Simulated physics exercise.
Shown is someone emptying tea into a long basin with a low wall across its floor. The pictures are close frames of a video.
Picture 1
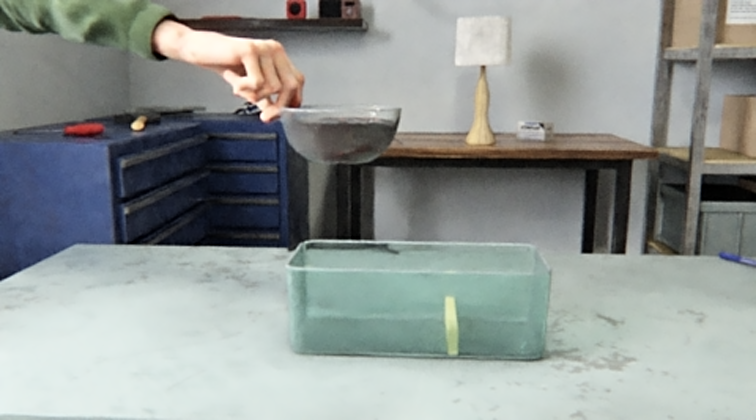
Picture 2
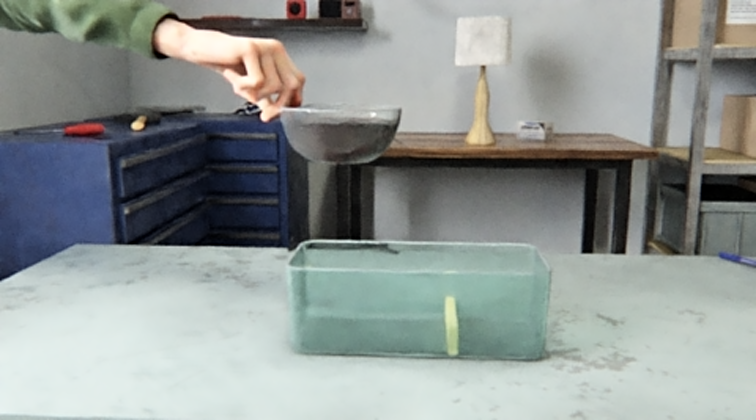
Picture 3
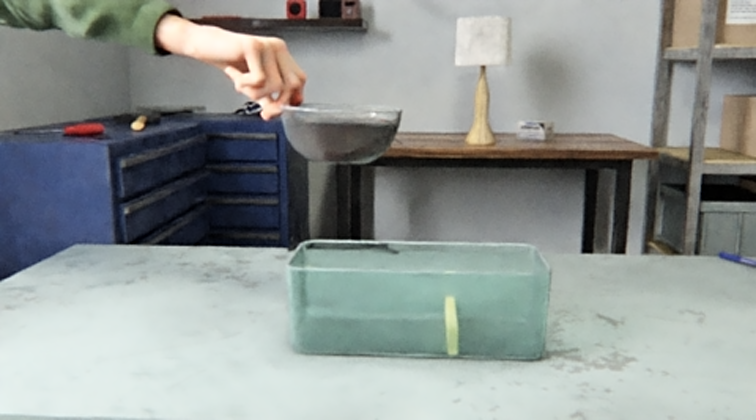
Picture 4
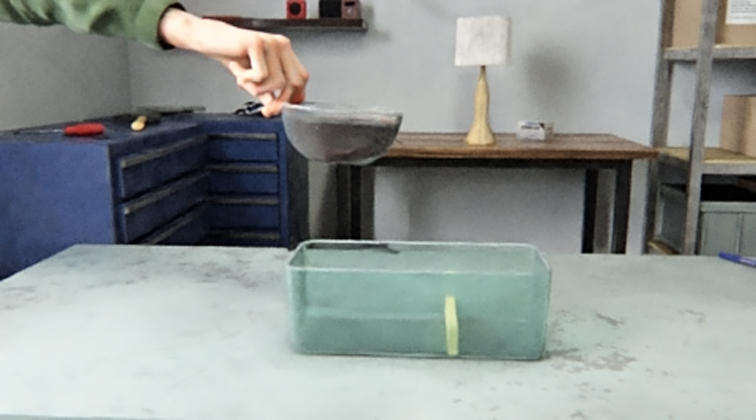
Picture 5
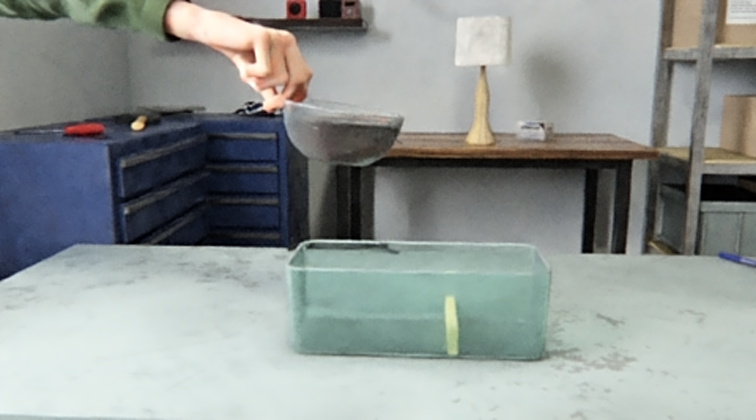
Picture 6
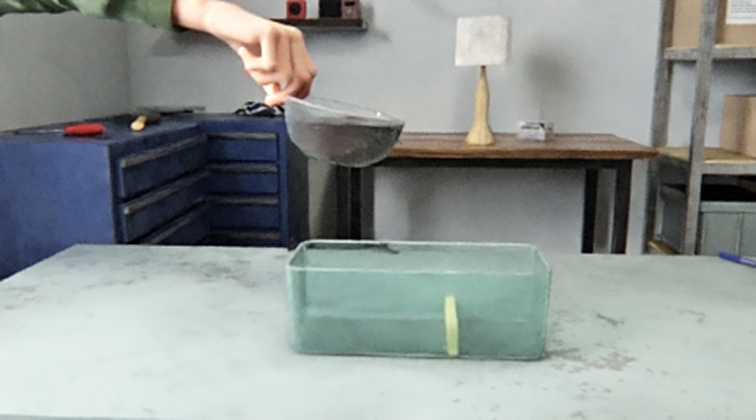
The clip shows a hand holding a glass bowl of dark tea above a long, clear basin with a low yellowish wall inside, then gradually tilting the bowl slightly, its right rim dipping while the basin stays still.
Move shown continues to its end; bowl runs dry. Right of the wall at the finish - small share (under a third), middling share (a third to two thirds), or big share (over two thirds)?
Middling.
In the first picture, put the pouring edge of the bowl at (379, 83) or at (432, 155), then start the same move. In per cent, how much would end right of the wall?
Roughly 20 percent on the first try and 65 percent on the second.
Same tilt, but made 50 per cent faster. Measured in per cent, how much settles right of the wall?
Close to 30 out of every hundred.
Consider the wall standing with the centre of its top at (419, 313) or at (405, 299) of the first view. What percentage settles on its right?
That'd be about 75 percent for the first and about 85 percent for the other.
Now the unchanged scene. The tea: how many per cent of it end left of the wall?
Close to 55 per cent.
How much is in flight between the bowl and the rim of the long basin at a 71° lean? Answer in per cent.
Around 40 in a hundred.
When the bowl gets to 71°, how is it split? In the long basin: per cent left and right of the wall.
Left part close to 10 in a hundred, right part close to 15.
A moment on, the bowl is tipped part way and 36 per cent is still to pour, 8 is left of the wall and 14 right of it.
Next, the bowl is tipped right over and 0 per cent is still to pour, 52 is left of the wall and 43 right of it.
Then the bowl is tipped right over and 0 per cent is still to pour, 55 is left of the wall and 43 right of it.
Later the bowl is tipped right over and 0 per cent is still to pour, 55 is left of the wall and 43 right of it.
At rest 55 per cent lies left of the wall, 43 right of it and 1 outside.
